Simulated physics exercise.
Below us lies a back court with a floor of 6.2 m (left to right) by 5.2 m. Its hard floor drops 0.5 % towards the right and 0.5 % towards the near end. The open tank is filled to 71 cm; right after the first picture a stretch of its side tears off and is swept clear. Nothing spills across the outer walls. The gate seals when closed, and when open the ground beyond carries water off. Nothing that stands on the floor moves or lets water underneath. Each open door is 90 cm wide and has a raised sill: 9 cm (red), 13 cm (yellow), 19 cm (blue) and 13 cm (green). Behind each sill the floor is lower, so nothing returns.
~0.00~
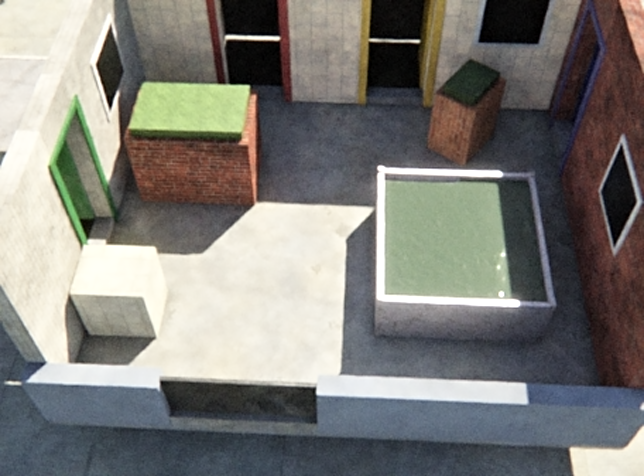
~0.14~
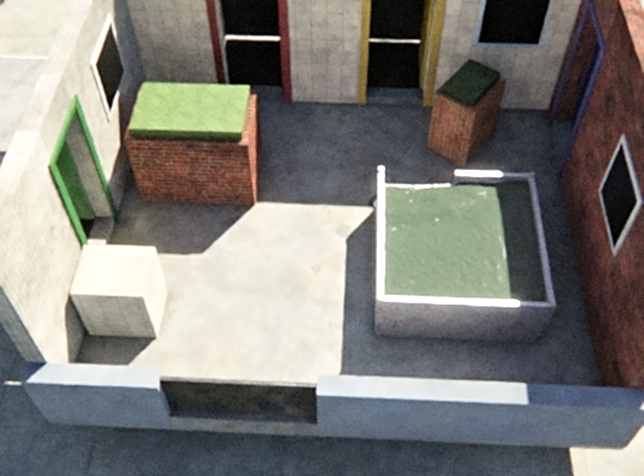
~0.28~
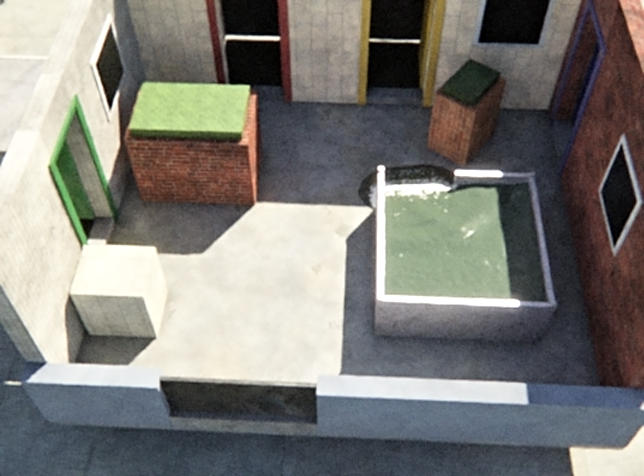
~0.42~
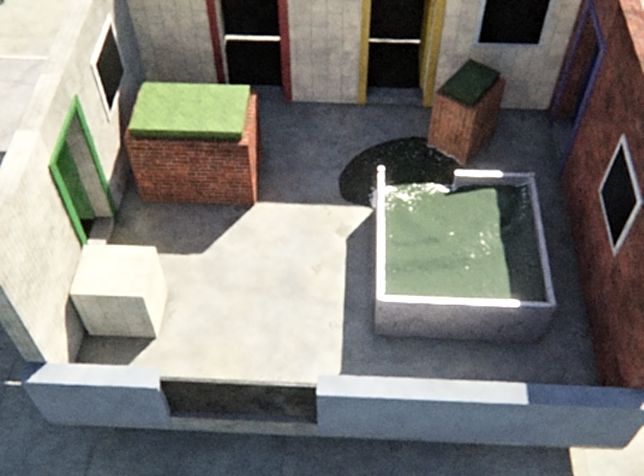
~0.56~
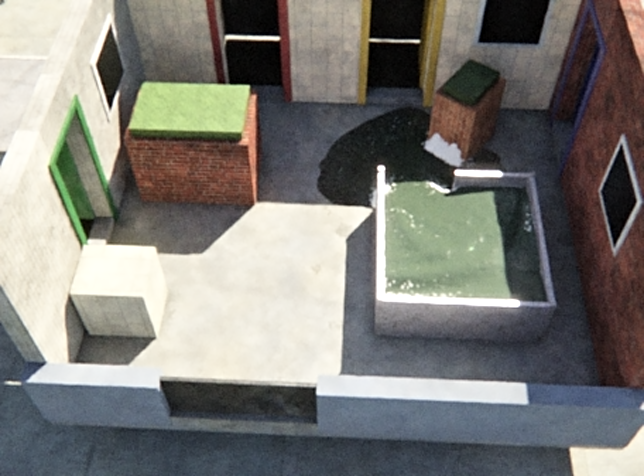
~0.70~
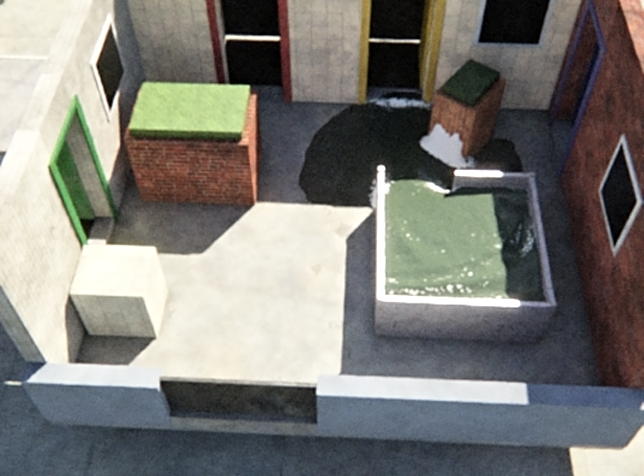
A walled tank of green water breaks open at its far side, flooding dark across the courtyard.
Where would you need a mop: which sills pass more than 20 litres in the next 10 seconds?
Within that time: At the red door it passes the limit; at the yellow door it passes the limit; at the blue door it keeps below the limit; at the green door it does not reach the limit.
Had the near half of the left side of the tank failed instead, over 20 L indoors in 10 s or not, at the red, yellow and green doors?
Against that limit: Red under, yellow below, green over.
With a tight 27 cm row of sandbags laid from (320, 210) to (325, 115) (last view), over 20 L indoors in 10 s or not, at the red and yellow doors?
Against that limit: Red under, yellow above.
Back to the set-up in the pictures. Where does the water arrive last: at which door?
The green one.
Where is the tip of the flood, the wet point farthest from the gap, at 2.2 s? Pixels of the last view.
Around (150, 100).
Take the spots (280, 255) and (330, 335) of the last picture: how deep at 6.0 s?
About 4 and 1 cm.
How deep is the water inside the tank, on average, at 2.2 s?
Some 40 cm.
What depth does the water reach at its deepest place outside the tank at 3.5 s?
Up to some 28 cm.
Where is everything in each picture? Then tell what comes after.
The first picture shows still water, 71 cm deep, in the open tank at (460, 237).
In the second picture, the front is at a hidden place, 0.6 m from the gap on the open tank's far side; 0.3 m2 of floor is under water; 71 cm left at the back of the open tank.
In the third picture, the front is at a hidden place, 0.9 m from the gap on the open tank's far side; 0.9 m2 of floor is under water; 71 cm left at the back of the open tank.
In the fourth picture, the front is at (426, 142), 1.4 m from the gap on the open tank's far side; 1.9 m2 of floor is under water; 71 cm left at the back of the open tank.
In the fifth picture, the front is at (406, 112), 2.0 m from the gap on the open tank's far side; 3.2 m2 of floor is under water; 68 cm left at the back of the open tank.
In the sixth picture, water pours out on the open tank's far side and has run 2.3 m, to (395, 94); typically 6 cm deep outside, 60 cm at the open tank's back.
After 1.4 s water covers 30 % of the floor and is deepest (40 cm) near (404, 206); red door 6 cm at the sill, 0 L in, yellow door 26 cm at the sill, 91 L in, blue door 9 cm at the sill, 0 L in, green door not reached.
After 2.2 s water covers 35 % of the floor and is deepest (36 cm) near (367, 108); red door 14 cm at the sill, 5 L in, yellow door 33 cm at the sill, 232 L in, blue door 7 cm at the sill, 0 L in, green door not reached.
After 3.5 s water covers 50 % of the floor and is deepest (28 cm) near (157, 116); red door 10 cm at the sill, 14 L in, yellow door 23 cm at the sill, 341 L in, blue door 10 cm at the sill, 0 L in, green door 6 cm at the sill, 0 L in.
After 6.0 s water covers 70 % of the floor and is deepest (20 cm) near (155, 124); red door 16 cm at the sill, 34 L in, yellow door 15 cm at the sill, 407 L in, blue door 10 cm at the sill, 0 L in, green door 5 cm at the sill, 0 L in.
After 10.0 s water covers 95 % of the floor and is deepest (14 cm) near (541, 113); red door 12 cm at the sill, 107 L in, yellow door 10 cm at the sill, 417 L in, blue door 8 cm at the sill, 0 L in, green door 4 cm at the sill, 0 L in.
